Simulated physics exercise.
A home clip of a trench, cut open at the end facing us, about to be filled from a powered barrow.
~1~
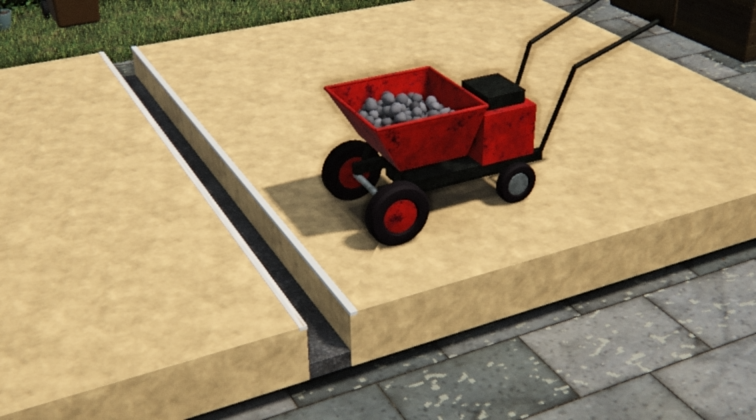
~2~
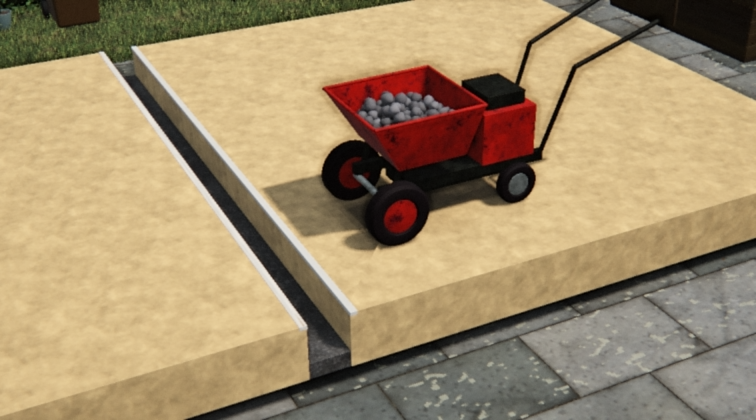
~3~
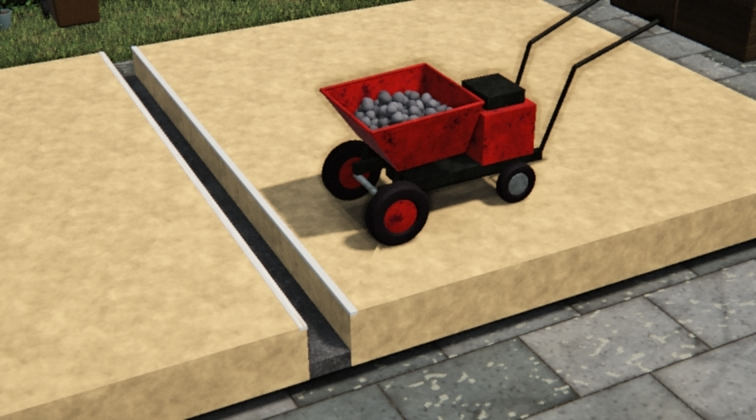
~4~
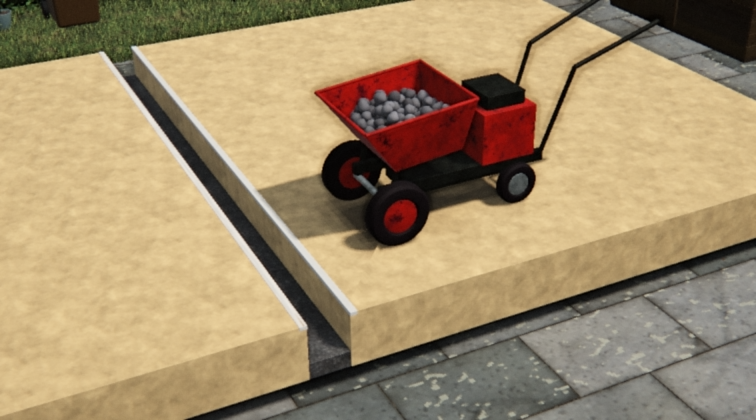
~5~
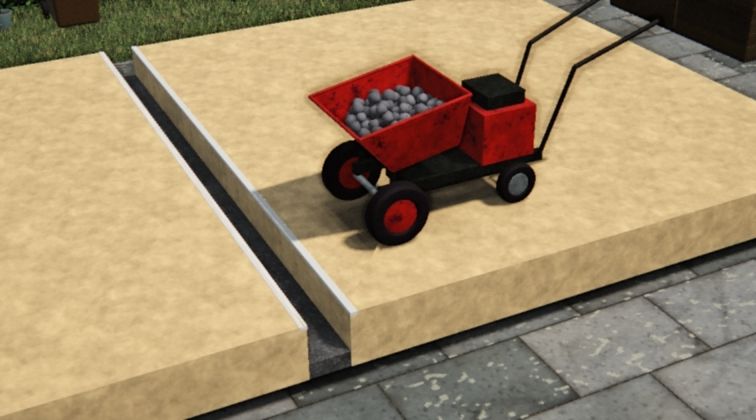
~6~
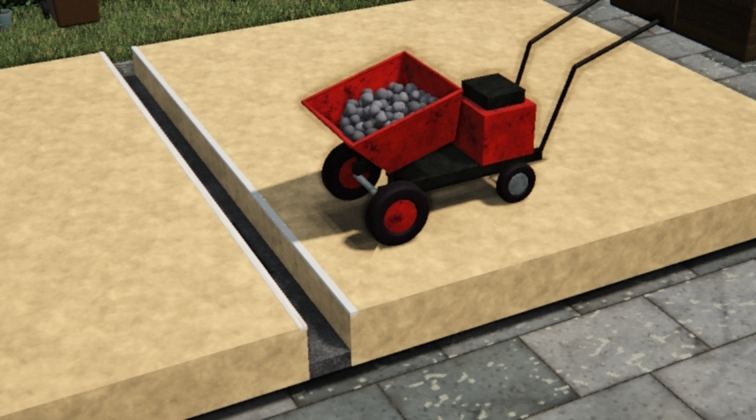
The clip opens on a red powered barrow, its skip level and loaded with round grey cobbles, standing on a sandy surface beside a narrow, open-ended trench. The skip stays still briefly, then gradually tilts forward to the left, ending clearly tipped with the cobbles still inside while the wheels stay put.
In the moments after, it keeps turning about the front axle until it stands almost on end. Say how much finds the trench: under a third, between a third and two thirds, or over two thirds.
Between the edges lies over two thirds of the load.
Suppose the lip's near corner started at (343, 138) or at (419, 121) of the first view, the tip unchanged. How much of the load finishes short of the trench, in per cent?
Near 0 % and 40 %.
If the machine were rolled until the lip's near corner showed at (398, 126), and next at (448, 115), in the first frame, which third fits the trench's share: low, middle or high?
The first try: Beyond two thirds. The second: Under a third.
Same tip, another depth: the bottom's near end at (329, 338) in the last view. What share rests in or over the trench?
About 80 per cent.
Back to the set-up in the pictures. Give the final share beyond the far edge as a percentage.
Close to 15 per cent.
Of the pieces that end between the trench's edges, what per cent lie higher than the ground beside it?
About 0 per cent.
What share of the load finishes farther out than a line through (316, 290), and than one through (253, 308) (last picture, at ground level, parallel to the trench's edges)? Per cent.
Near 80 % and 10 %.
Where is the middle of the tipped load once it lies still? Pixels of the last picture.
At about (269, 269).
Soon after the last picture, skip tipped steeply; all in the skip.
A little later, skip tipped right over; nearly all in the skip; a small part in or heaped over the trench.
Later still, skip tipped right over; about a quarter in the skip; about two thirds in or heaped over the trench; a small part beyond it.
By the end, skip tipped right over; most in or heaped over the trench; a small part beyond it.
